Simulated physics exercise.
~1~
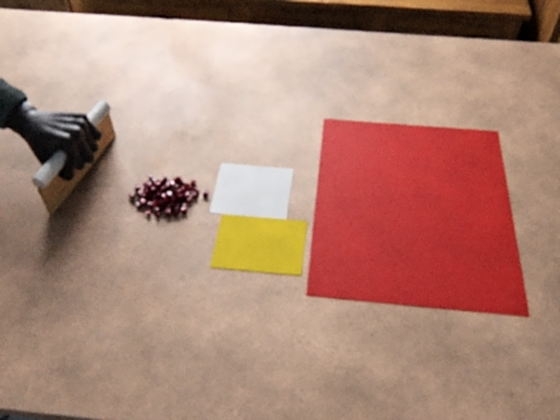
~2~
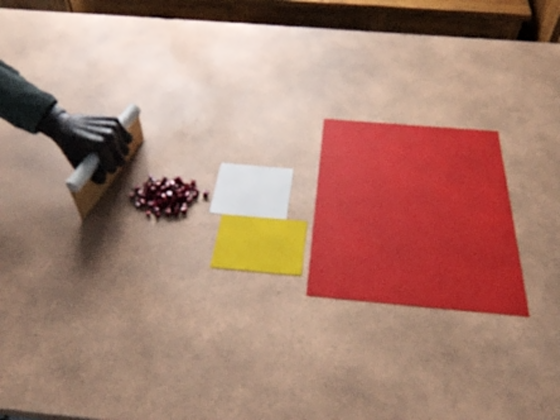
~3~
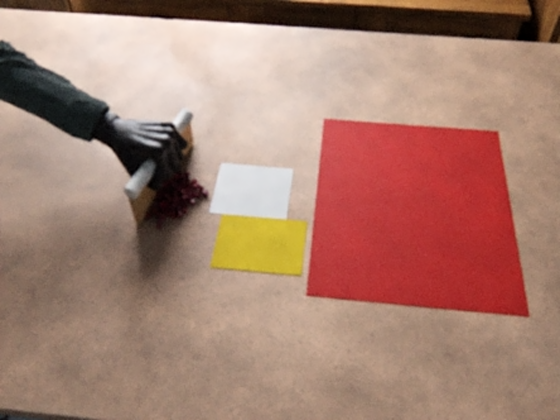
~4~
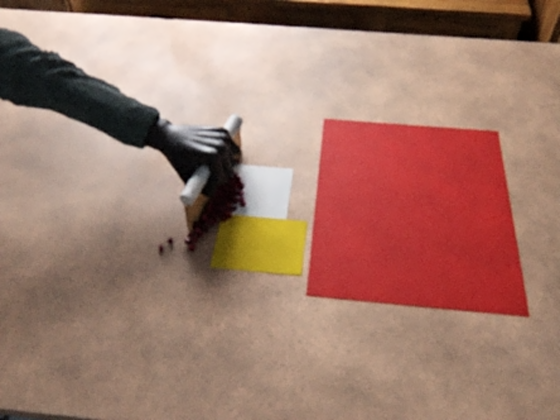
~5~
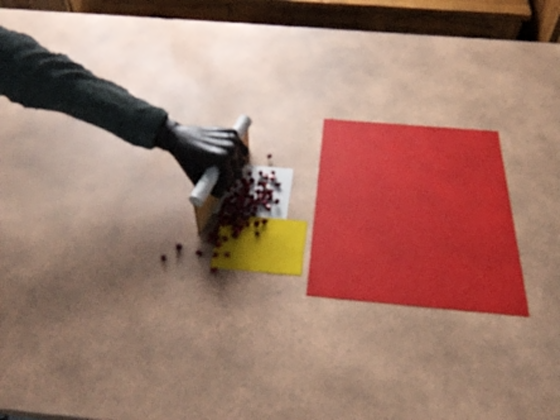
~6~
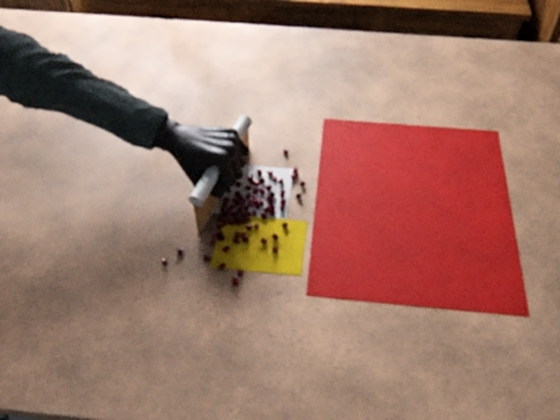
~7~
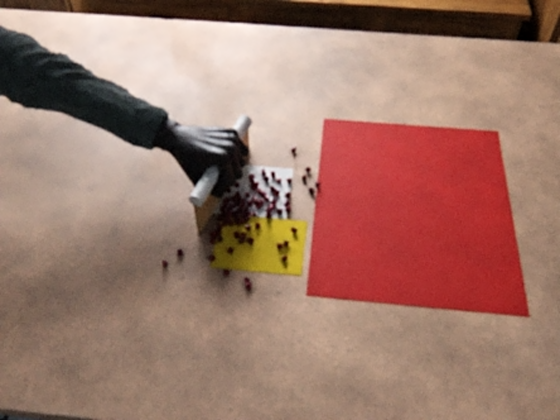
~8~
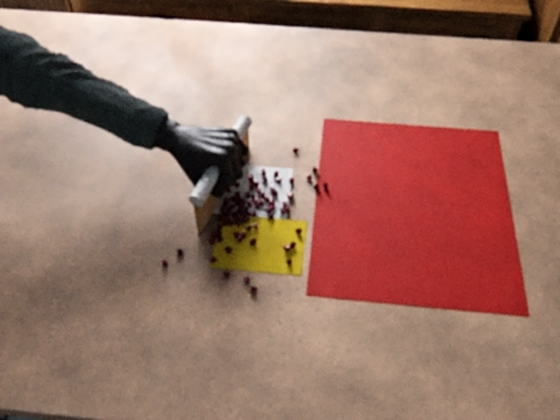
The clip shows a dark-gloved hand pushing a scraper rightwards into a pile of small dark red pieces on a brown surface, then stopping as they scatter, mostly over the white and yellow sheets, with a few reaching the red sheet's edge and others lying on bare surface.
